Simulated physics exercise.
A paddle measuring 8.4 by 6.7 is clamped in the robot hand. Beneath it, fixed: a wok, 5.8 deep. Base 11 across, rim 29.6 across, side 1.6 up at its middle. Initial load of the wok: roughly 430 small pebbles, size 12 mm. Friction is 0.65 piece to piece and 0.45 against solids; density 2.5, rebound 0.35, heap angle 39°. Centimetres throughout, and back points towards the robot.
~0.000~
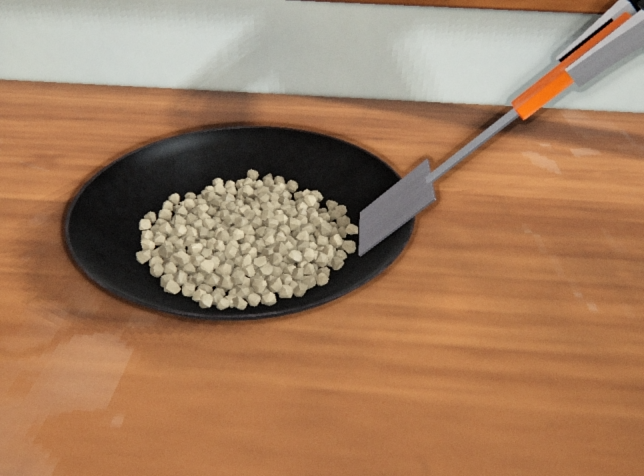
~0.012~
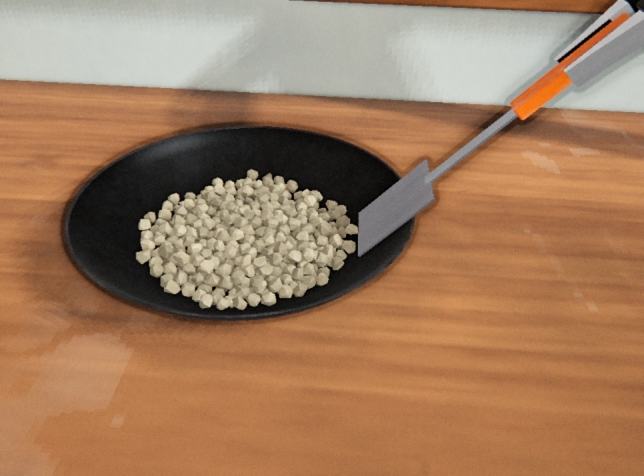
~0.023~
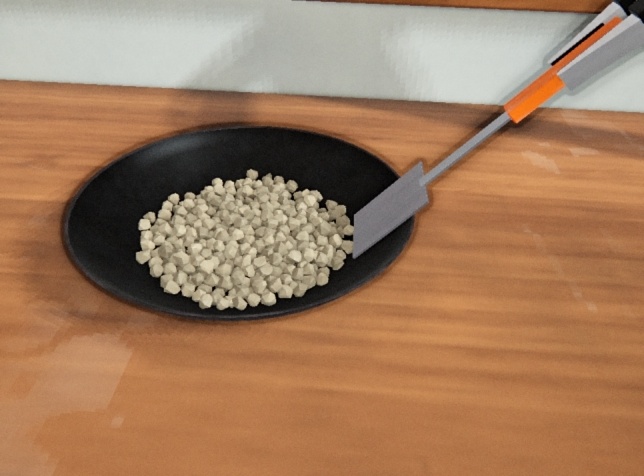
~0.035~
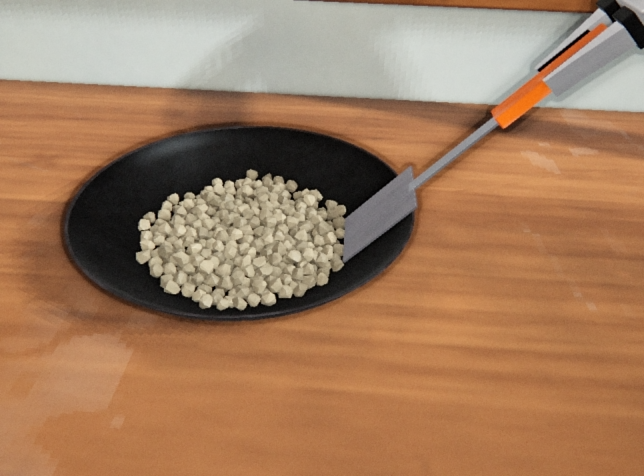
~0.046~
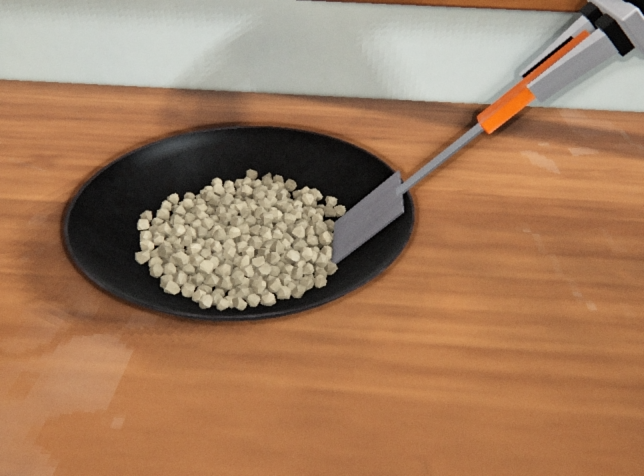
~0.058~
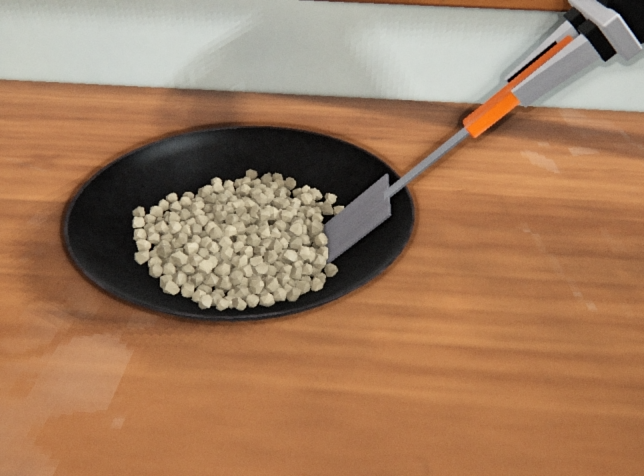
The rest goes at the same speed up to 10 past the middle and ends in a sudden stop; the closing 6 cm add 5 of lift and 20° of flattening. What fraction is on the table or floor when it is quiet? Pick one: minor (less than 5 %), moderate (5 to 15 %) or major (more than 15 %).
Major.
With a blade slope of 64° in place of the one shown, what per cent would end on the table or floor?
I'd put it at about 25 per cent.
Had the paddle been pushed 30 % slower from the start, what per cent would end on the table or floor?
I'd reckon close to 20 per cent.
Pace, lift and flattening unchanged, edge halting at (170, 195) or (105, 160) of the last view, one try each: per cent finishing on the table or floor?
Around 10 per cent for the first try and 35 per cent for the second.
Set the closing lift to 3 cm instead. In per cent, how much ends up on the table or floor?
Result: Approx. 30 %.
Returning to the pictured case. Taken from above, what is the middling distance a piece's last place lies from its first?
The answer is about 5 cm.
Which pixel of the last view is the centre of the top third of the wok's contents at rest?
Pixel estimate: About (152, 222).
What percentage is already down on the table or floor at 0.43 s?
Estimate: About 15 percent.
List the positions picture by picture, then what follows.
In the first picture, the paddle top edge at (431, 178), sloping 48°; upper third of the load around (257, 225), from x 145 to 350, top at y 175; 433 in the wok.
In the second picture, the paddle top edge at (430, 179), sloping 48°; upper third of the load around (257, 225), from x 145 to 350, top at y 175.
In the third picture, the paddle top edge at (425, 181), sloping 48°; upper third of the load around (256, 225), from x 145 to 350, top at y 175.
In the fourth picture, the paddle top edge at (414, 185), sloping 48°; upper third of the load around (255, 225), from x 145 to 340, top at y 175.
In the fifth picture, the paddle top edge at (401, 190), sloping 48°; upper third of the load around (255, 224), from x 145 to 340, top at y 175.
In the sixth picture, the paddle top edge at (389, 193), sloping 48°; upper third of the load around (251, 223), from x 140 to 340, top at y 175; 433 in the wok.
After 0.13 s, sloping 48°, highest piece 6 above the table; 433 in the wok.
After 0.19 s, sloping 44°, highest piece 8 above the table; 431 in the wok, 2 on the blade or in flight.
After 0.43 s, sloping 28°, highest piece 21 above the table; 323 in the wok, 70 on the table or floor, 40 on the blade or in flight.
After 1.48 s, sloping 28°, highest piece 7 above the table; 323 in the wok, 110 on the table or floor.
In the end, 323 in the wok, 110 on the table or floor. That is 25 % on the table or floor.
